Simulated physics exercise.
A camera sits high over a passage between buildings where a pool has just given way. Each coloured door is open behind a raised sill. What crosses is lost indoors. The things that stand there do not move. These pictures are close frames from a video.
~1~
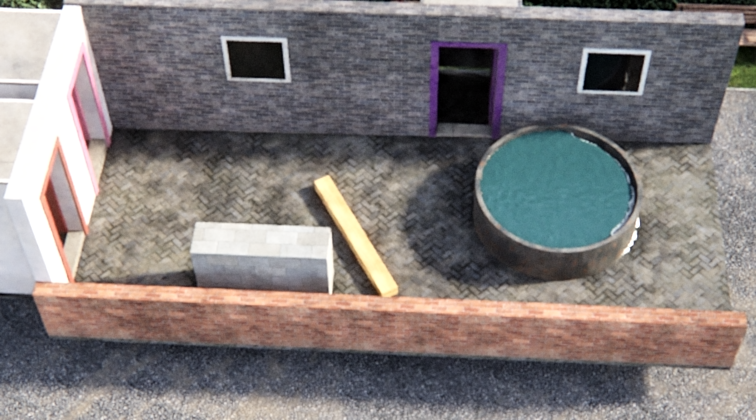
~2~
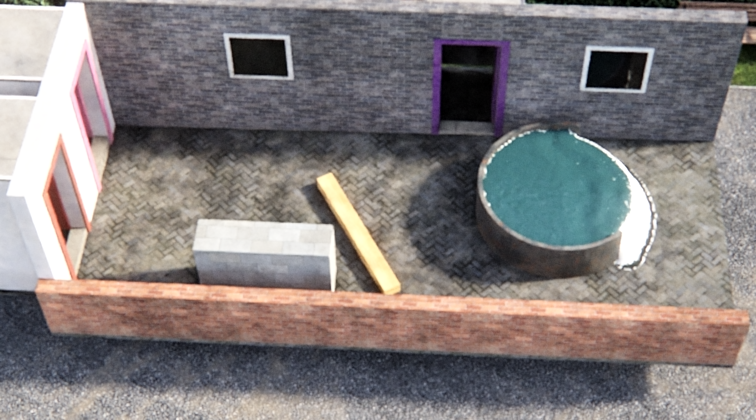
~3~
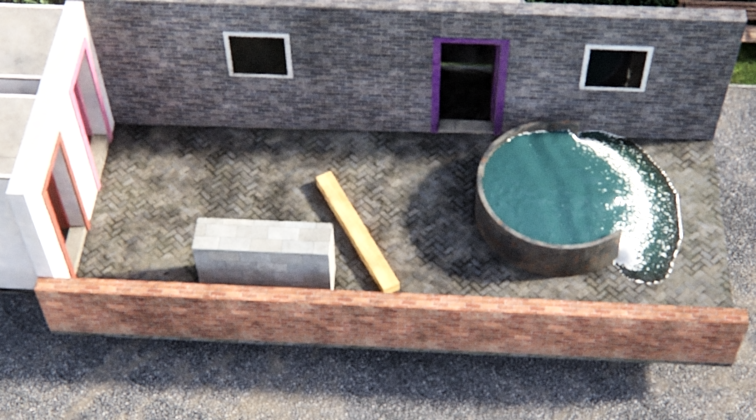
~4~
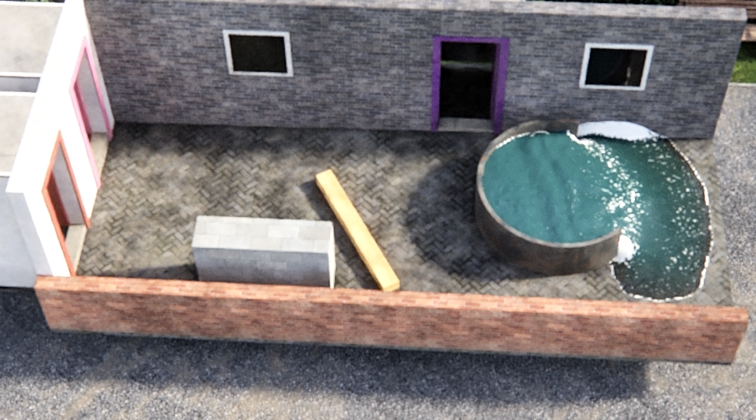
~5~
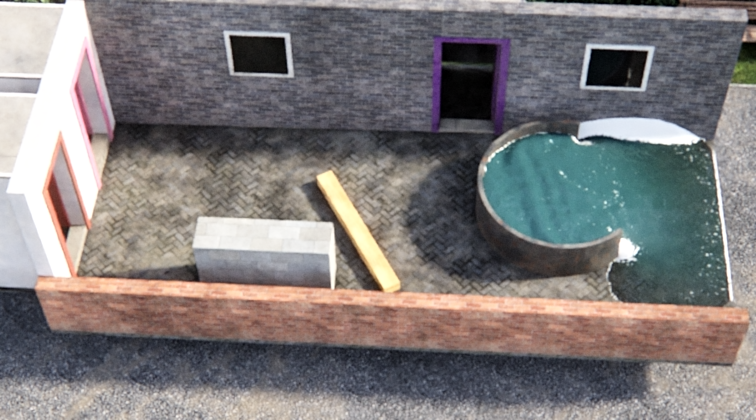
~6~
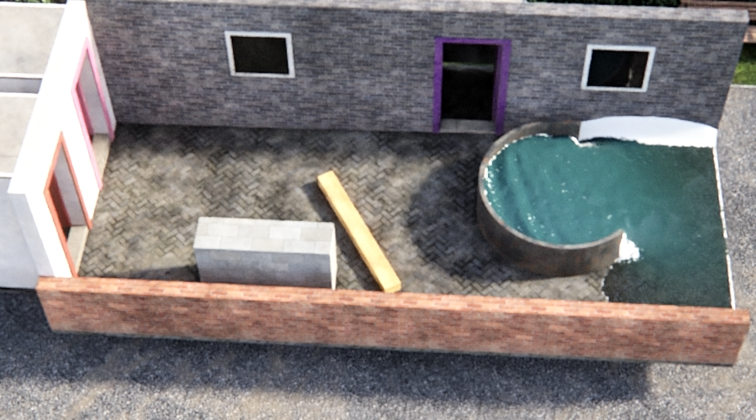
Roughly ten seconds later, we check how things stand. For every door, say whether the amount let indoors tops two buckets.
The purple door is going to stay within two buckets. The red door is going to stay within two buckets. The pink door is going to stay within two buckets.
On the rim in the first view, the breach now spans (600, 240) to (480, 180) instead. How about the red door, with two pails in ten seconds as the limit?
After that, red door tops the limit.
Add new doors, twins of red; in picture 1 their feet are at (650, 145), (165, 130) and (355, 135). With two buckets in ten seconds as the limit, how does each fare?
Lab note, doors in listed order: Over the limit, under the limit, under the limit.
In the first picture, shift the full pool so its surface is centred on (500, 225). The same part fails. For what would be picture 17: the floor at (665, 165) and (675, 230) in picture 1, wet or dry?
Taking both places in turn, they end up inundated and inundated.
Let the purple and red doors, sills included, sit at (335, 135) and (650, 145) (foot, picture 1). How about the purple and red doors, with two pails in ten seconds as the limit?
Result, per door: Purple remains within bounds; red overshoots the mark.
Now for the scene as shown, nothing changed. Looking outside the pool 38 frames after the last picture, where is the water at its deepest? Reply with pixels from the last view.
At about (588, 140).
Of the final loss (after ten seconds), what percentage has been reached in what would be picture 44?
I'd estimate some 95 per cent.
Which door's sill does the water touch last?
From what the pictures show, it's the red door.
A moment on, water covers 20 % of the floor; the purple door wet at the sill, nothing in, the red door not reached, the pink door not reached.
Next, water covers 25 % of the floor; the purple door wet at the sill, nothing in, the red door not reached, the pink door not reached.
Then, water covers 30 % of the floor; the purple door wet at the sill, nothing in, the red door not reached, the pink door not reached.
Later, water covers 35 % of the floor; the purple door wet at the sill, nothing in, the red door not reached, the pink door not reached.
In the end, water covers 40 % of the floor; the purple door wet at the sill, nothing in, the red door wet at the sill, nothing in, the pink door wet at the sill, nothing in.
